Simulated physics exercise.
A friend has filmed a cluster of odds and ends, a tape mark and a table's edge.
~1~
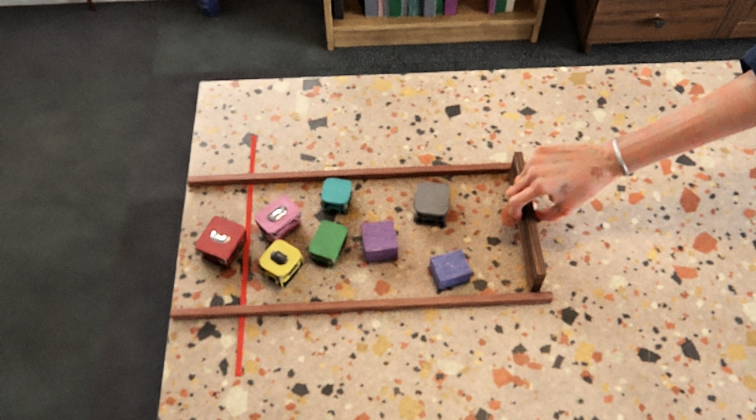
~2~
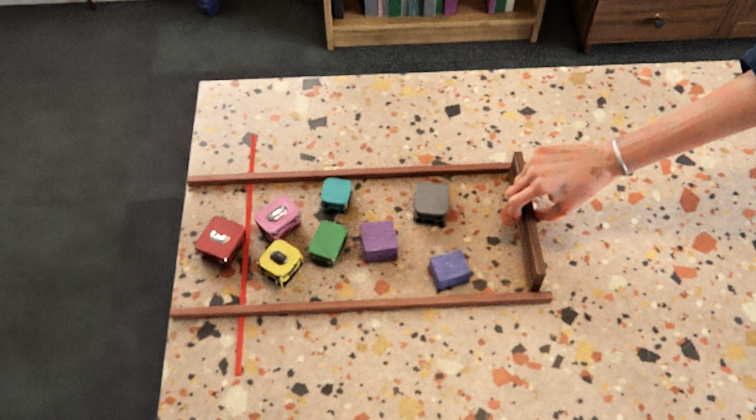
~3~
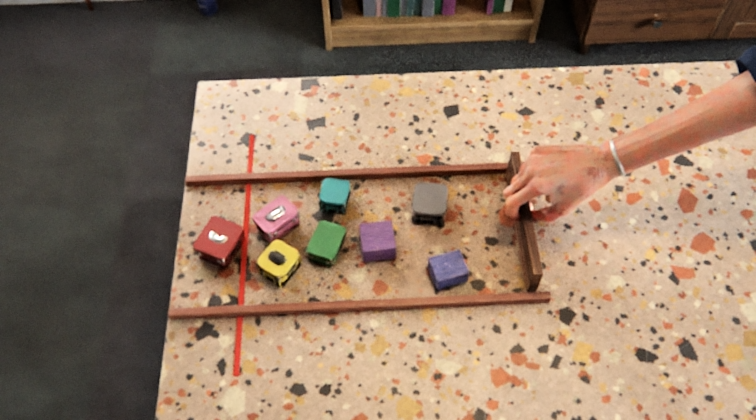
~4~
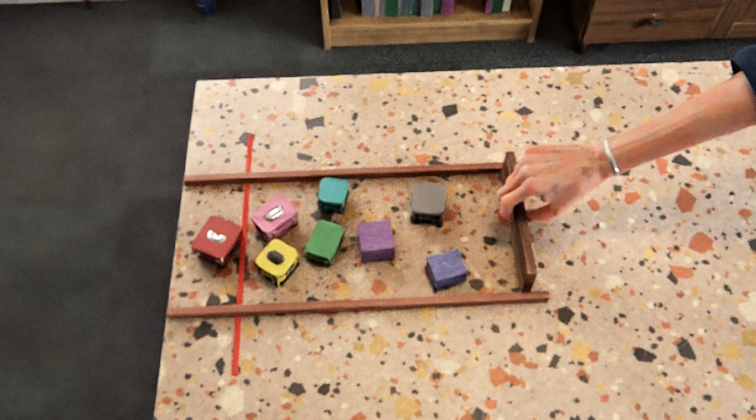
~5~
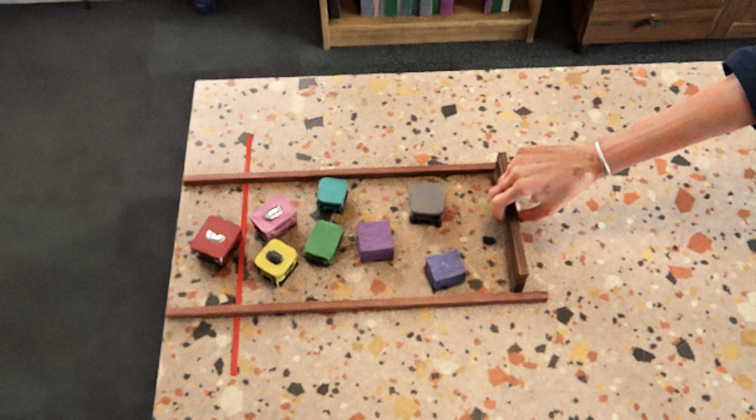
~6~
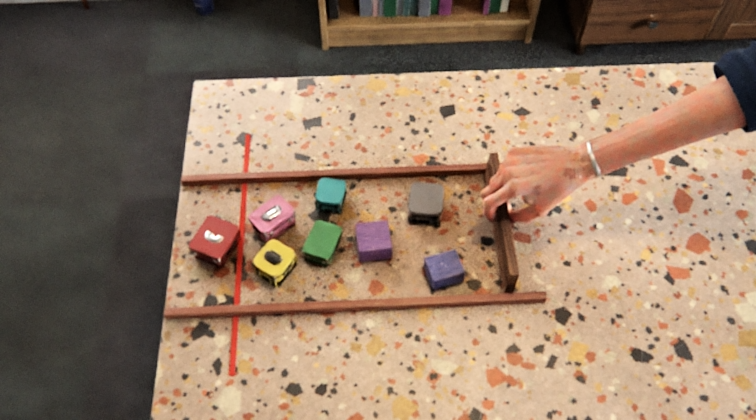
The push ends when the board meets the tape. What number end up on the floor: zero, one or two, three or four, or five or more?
Here the number that fall off is one or two.
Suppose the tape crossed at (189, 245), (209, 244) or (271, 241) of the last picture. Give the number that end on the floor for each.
Down on the floor: 4, 4 and 0.
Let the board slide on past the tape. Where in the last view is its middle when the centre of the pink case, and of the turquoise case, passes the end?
Its middle is around (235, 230) and around (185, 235).
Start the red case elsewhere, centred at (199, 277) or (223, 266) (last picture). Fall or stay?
In that order, it falls; goes over.
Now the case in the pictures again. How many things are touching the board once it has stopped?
3 of them.
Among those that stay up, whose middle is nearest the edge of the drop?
Foremost is the pink case.
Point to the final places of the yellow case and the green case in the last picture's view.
The yellow case at (181, 285), the green case at (192, 253).
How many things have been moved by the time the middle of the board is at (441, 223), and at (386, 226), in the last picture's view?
By then 2, and 3.
Soon after, none off yet; red case at rest near (216, 242); pink case at rest near (273, 220); yellow case at rest near (275, 263).
After that, none off yet; red case at rest near (216, 242); pink case at rest near (270, 221); yellow case displaced a little near (261, 266).
And then, none off yet; red case displaced about its own width near (188, 250); pink case displaced about its own width near (215, 217); yellow case displaced well along near (207, 282).
In the end, the number that fall off is one or two; gone, red case.
